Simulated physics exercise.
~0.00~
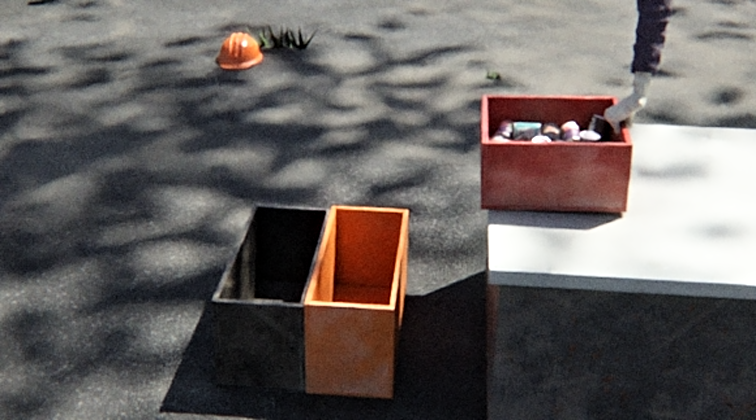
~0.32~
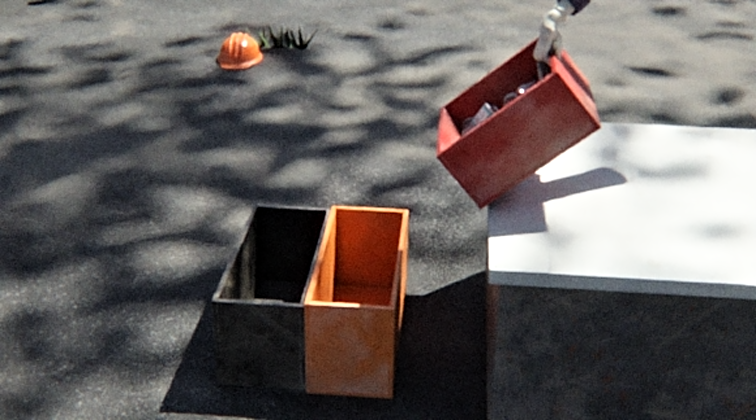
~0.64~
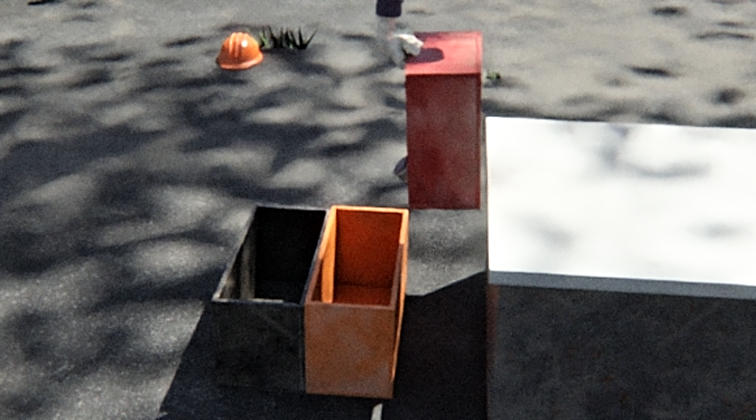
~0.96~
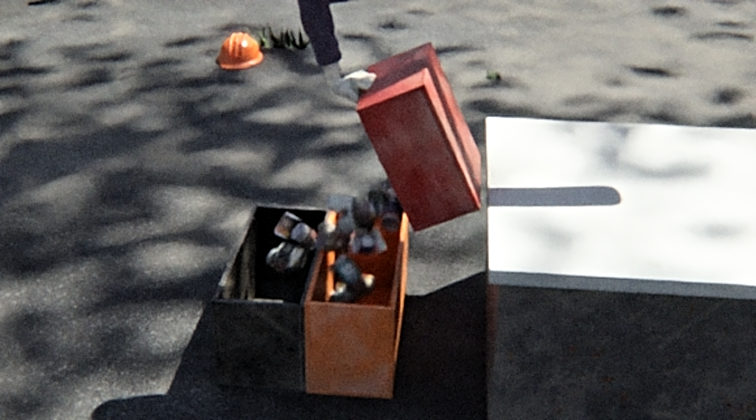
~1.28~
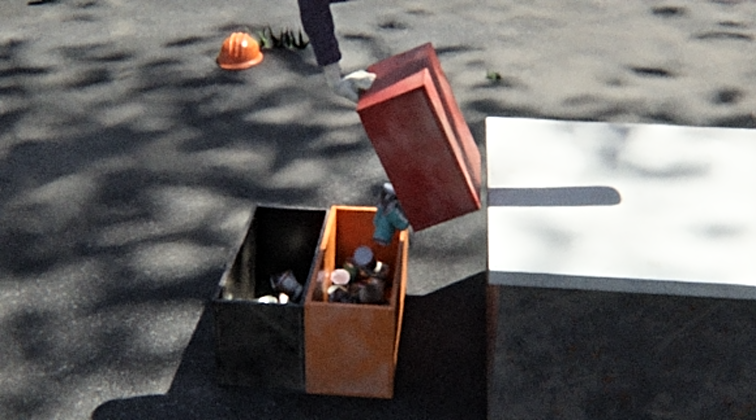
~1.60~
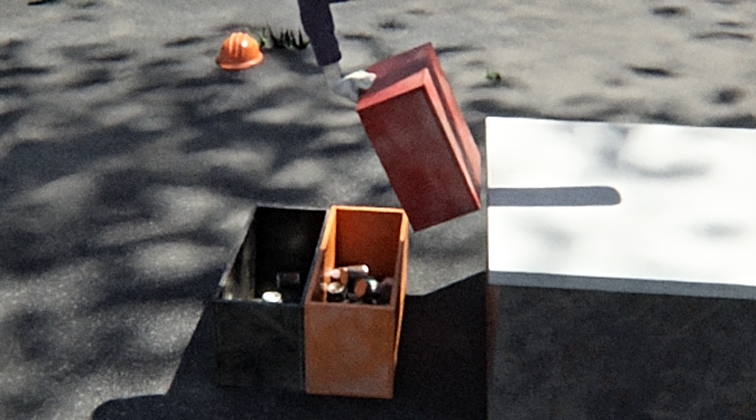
At first, a gloved hand holds a red crate of small tins on a pale bench top, above an orange tub and a black trough standing side by side on the ground to the left. The hand lifts the crate and tilts it leftward, then swings it out past the bench edge until it stands on end. Tipped further, the crate spills its tins in a loose cluster over both containers. A last few drop out while the crate is held still. Finally it stays tilted, with most of the tins in the orange tub and a few in the black trough.
